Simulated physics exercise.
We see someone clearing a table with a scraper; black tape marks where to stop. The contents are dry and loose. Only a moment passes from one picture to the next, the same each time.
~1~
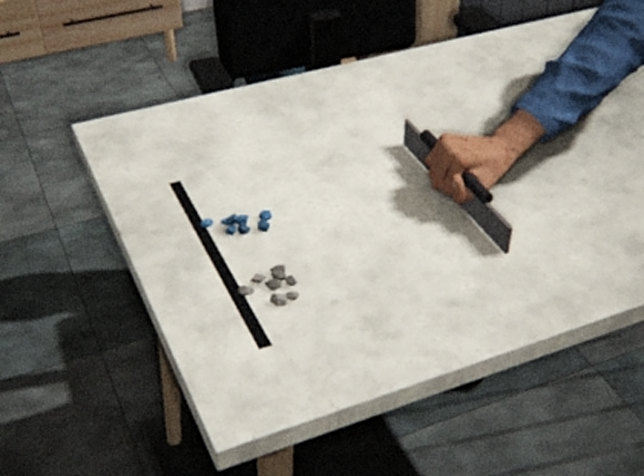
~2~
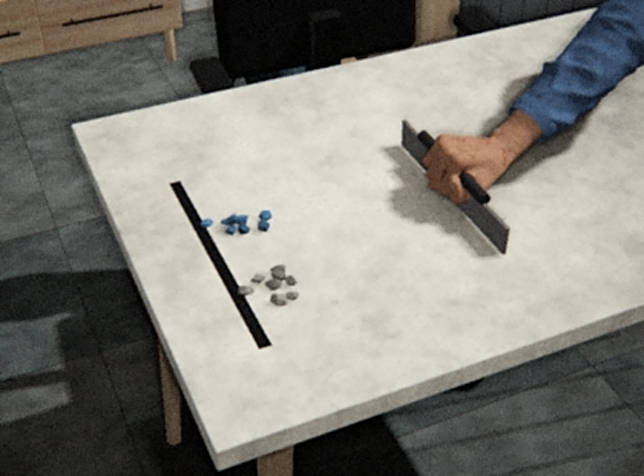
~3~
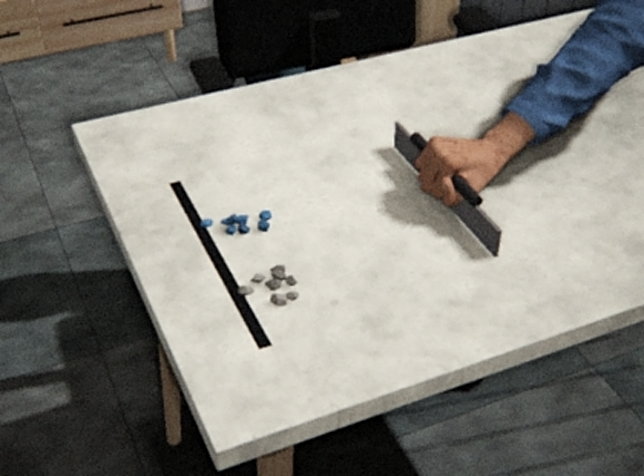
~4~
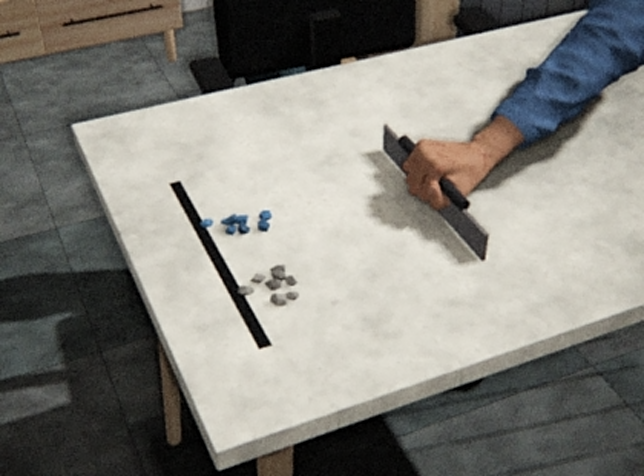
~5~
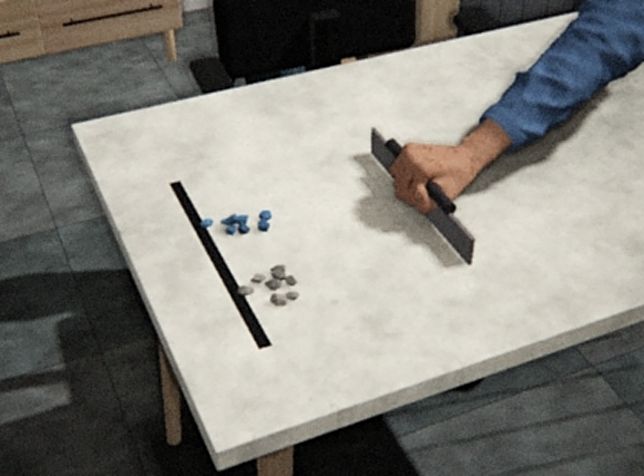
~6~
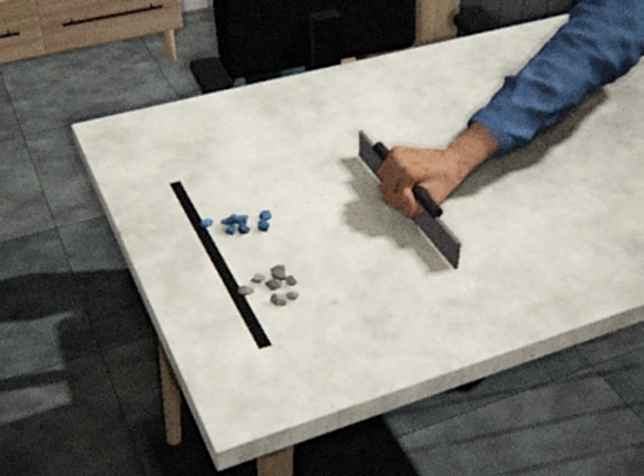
A hand in a blue sleeve slides an upright scraper a short way left across a pale tabletop, while a cluster of small blue stones and a cluster of grey ones lie still beside a strip of black tape.
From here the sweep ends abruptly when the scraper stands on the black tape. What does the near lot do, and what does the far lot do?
Here the near lot stays on top, and the far lot stays on top.
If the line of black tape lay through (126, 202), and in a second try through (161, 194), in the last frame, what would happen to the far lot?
At the first place it tumbles over the end, in part at least, at the second it stays on top.
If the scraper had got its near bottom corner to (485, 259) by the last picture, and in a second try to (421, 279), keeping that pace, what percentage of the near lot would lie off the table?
Near 0 % and 0 %.
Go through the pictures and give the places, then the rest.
The first picture shows scraper (501, 231), at rest; black tape (178, 189), about a palm's width from the edge; edge at (140, 282); near lot (272, 285), a few bits of gravel; far lot (241, 219), a few aquarium stones.
The second picture shows scraper (499, 232); far lot (241, 219).
The third picture shows scraper (491, 235); near lot (272, 285).
The fourth picture shows scraper (478, 238); far lot (241, 219).
The fifth picture shows scraper (464, 242); near lot (272, 285).
The sixth picture shows scraper (451, 247); black tape (178, 189); edge at (140, 282); near lot (272, 285); far lot (241, 219).
Then, 0.43 s later than the last frame, scraper still moving, near (306, 209); near lot all on the table, its front near (246, 291); far lot all on the table, its front near (206, 223).
Then, 0.88 s later than the last frame, scraper stopped at the black tape; near lot all on the table, its front near (195, 300); far lot all on the table, its front near (165, 248).
When it is over, scraper stopped at the black tape; near lot all on the table, its front near (193, 301); far lot all on the table, its front near (164, 248).
